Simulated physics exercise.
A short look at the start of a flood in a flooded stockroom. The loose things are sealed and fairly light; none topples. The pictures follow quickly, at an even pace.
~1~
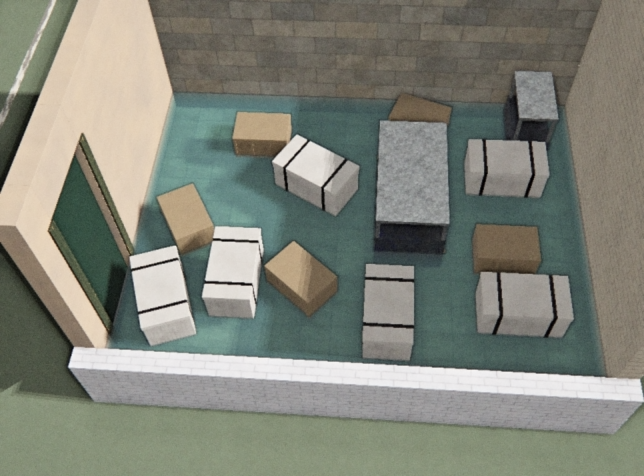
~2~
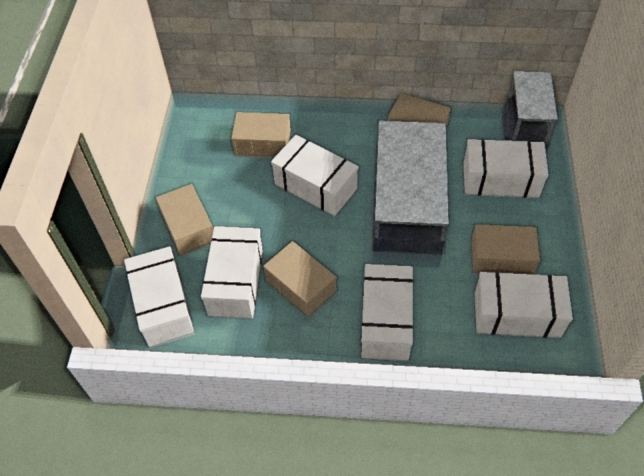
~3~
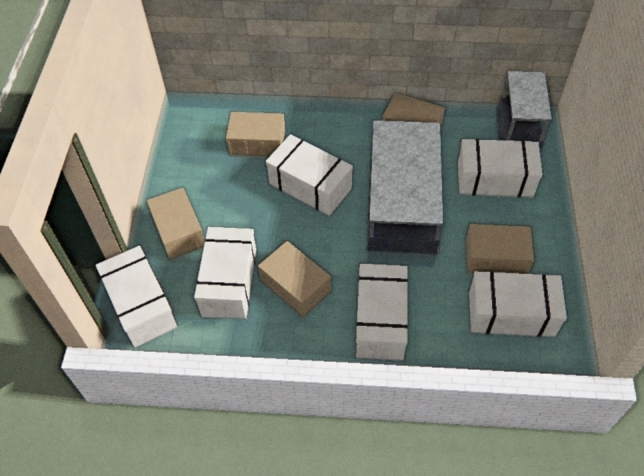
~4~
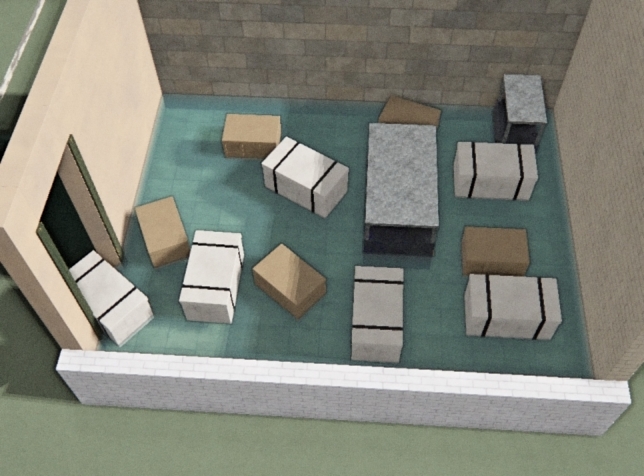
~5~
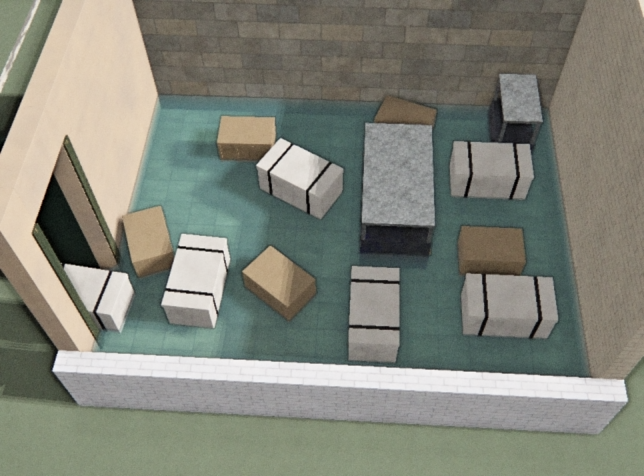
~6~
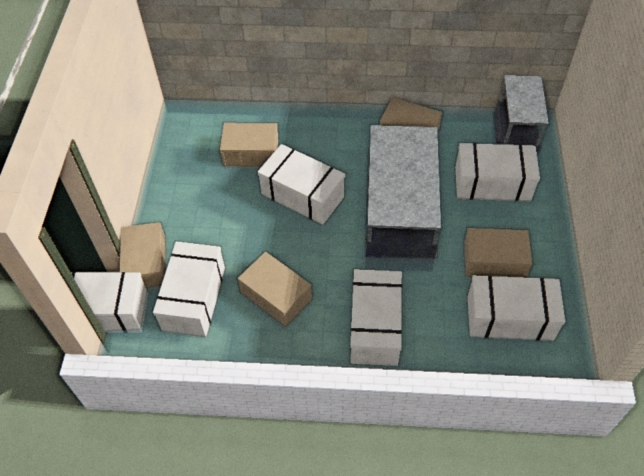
In the video, a door at the left of a flooded stockroom opens, and a nearby white strapped trunk drifts left into the doorway, turning, while a brown crate and another white trunk shift left and toward the front.
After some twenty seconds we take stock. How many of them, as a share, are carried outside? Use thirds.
That comes to under a third.
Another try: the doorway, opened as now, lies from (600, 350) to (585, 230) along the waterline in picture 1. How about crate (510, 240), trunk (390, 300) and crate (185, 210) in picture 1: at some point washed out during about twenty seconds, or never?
As listed: Gone, through, inside.
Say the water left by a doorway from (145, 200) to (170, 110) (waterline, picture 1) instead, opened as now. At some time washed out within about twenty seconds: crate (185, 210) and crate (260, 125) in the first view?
In turn: Washed out, through.
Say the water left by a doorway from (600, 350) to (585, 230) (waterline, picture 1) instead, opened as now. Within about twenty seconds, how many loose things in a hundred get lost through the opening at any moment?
I make it 60 per cent.
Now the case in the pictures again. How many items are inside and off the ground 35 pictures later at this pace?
11 of them.
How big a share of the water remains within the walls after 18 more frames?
About 76 per cent.
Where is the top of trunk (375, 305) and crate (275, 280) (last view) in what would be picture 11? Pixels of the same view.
Close to (335, 307) and (237, 289).
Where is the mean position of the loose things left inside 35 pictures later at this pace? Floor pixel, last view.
Roughly at (265, 285).
A moment on, 0 of 11 are out; 11 afloat.
Next, 0 of 11 are out; 11 afloat.
Later, 0 of 11 are out; 11 afloat.
In the end, 0 of 11 are out; 11 afloat.
